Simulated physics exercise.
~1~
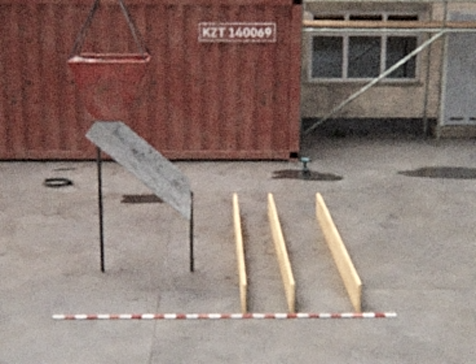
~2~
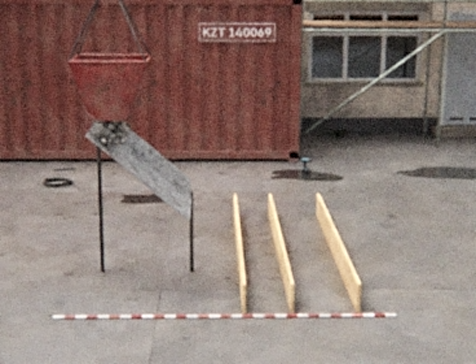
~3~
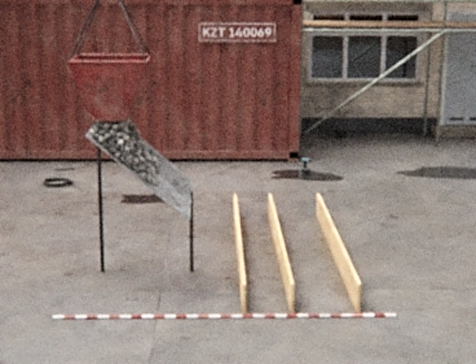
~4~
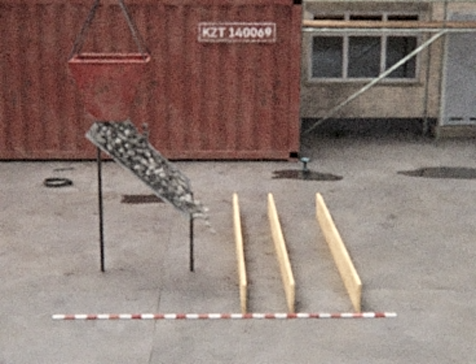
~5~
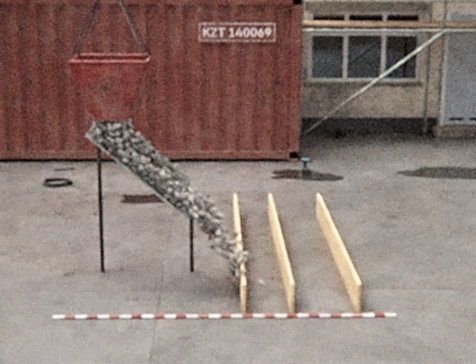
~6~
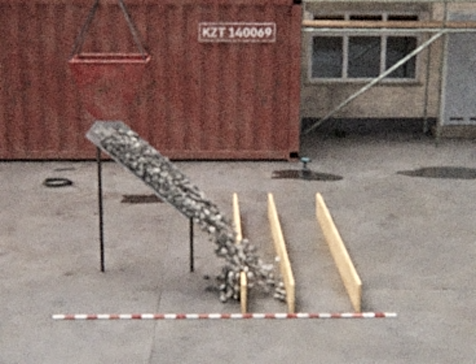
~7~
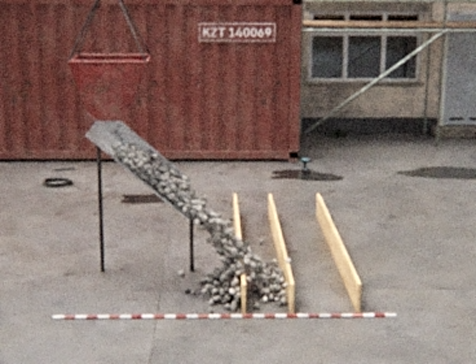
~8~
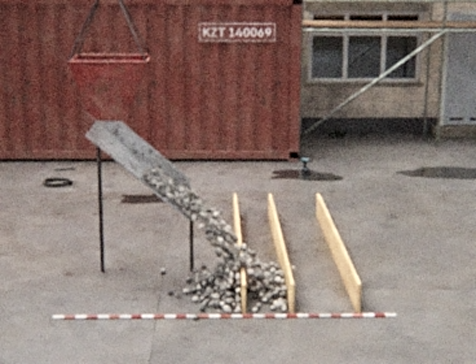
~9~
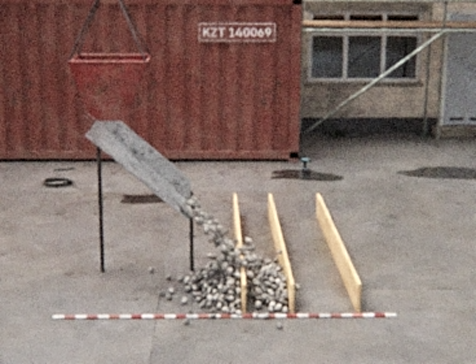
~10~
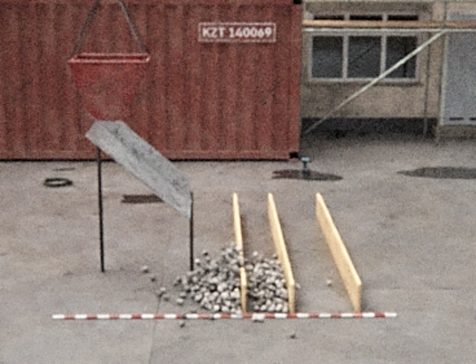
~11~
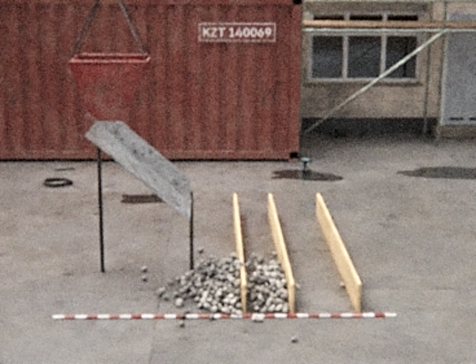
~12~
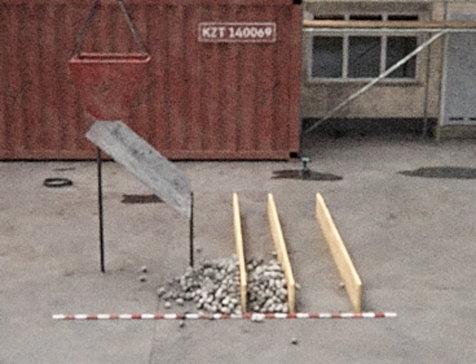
The clip opens on a red skip hanging still above a sloping steel chute in a concrete yard, with three upright wooden planks standing to the right and a rusty red container behind. Grey cobbles drop from the skip onto the top of the chute and slide down it in a thickening stream. They spill off the lower end and land around the nearest plank, piling up on both sides of it. The chute gradually empties as the last stones tumble off. The heap settles, mostly left of the planks, with a smaller share in the left bay, while the right bay stays essentially empty.
